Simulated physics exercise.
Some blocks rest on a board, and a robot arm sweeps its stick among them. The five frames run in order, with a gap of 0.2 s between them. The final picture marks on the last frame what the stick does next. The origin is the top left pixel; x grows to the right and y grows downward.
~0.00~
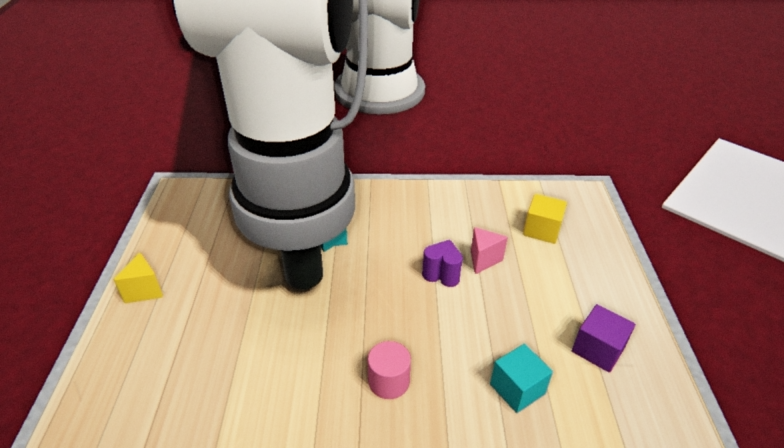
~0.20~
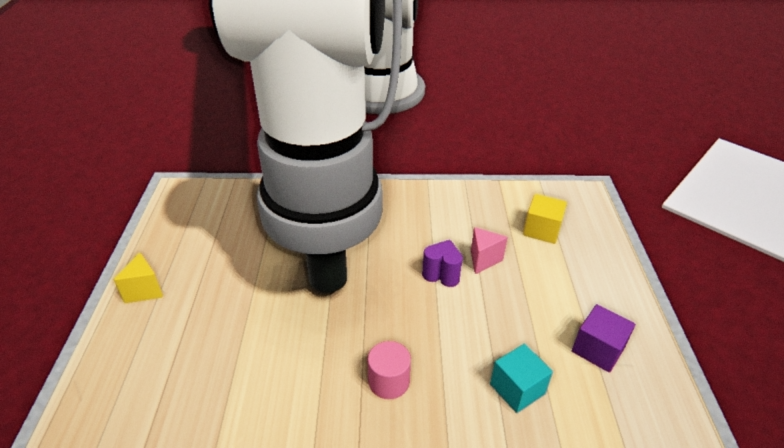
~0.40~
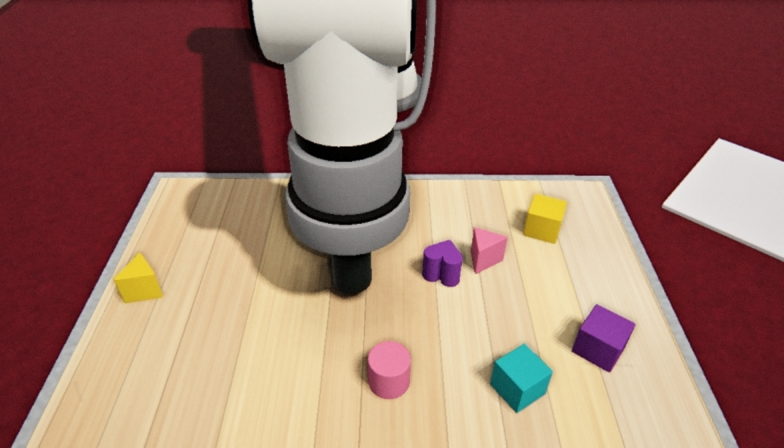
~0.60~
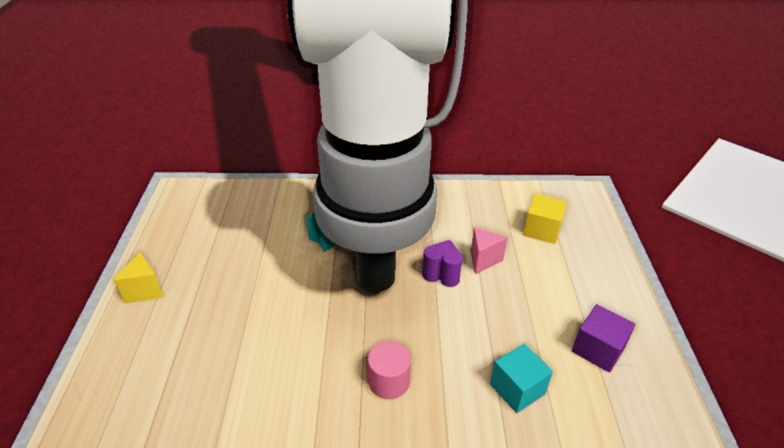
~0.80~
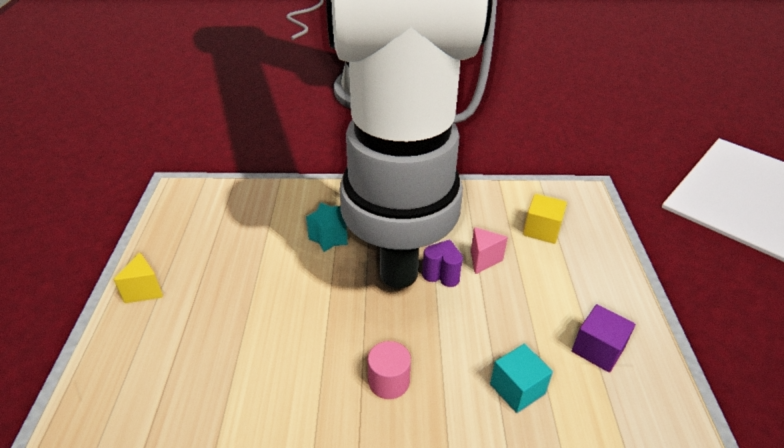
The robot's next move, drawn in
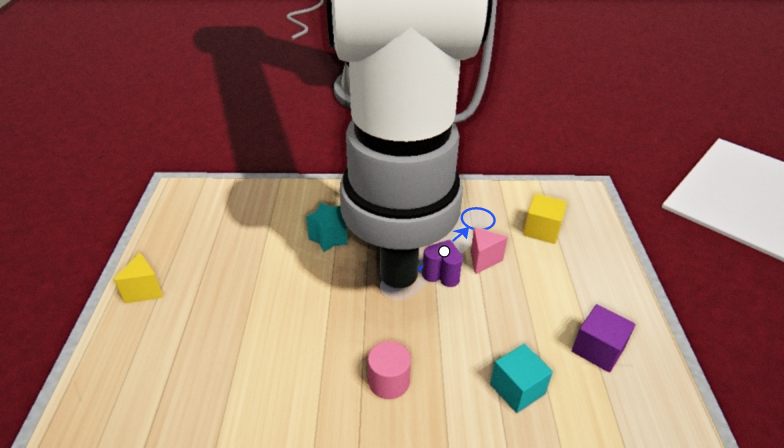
On a pale wooden board set on a dark red surface, a robot arm moves its black stick steadily rightward among scattered colored blocks, nearing a purple heart block beside a pink triangle, while the blocks stay still.
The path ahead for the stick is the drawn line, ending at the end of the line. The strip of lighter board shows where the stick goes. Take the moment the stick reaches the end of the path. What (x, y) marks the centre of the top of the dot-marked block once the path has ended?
Its top centre is at about (470, 243).
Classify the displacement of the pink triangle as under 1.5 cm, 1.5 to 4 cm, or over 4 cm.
Short of 1.5 cm.
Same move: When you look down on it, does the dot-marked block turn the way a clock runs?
Going by the path, yes.
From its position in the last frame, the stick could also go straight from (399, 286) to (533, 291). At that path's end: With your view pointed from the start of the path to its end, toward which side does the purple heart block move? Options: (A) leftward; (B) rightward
Option A.
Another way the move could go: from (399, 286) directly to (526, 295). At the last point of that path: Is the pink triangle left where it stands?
No, it doesn't check out.
The line goes from (399, 286) directly to (478, 219); the dot is on the purple heart block.
The first path, step by step. One third of the way, stick at (429, 251); purple heart block at (464, 246), turned 60° clockwise; pink triangle at (492, 238), turned 15° anticlockwise.
Two thirds of the way, stick at (456, 228); purple heart block at (470, 243), turned 100° clockwise; pink triangle at (494, 239), turned 15° anticlockwise.
At the end, stick at (480, 208); purple heart block at (470, 243), turned 100° clockwise; pink triangle at (494, 239), turned 15° anticlockwise; yellow square piece unmoved.
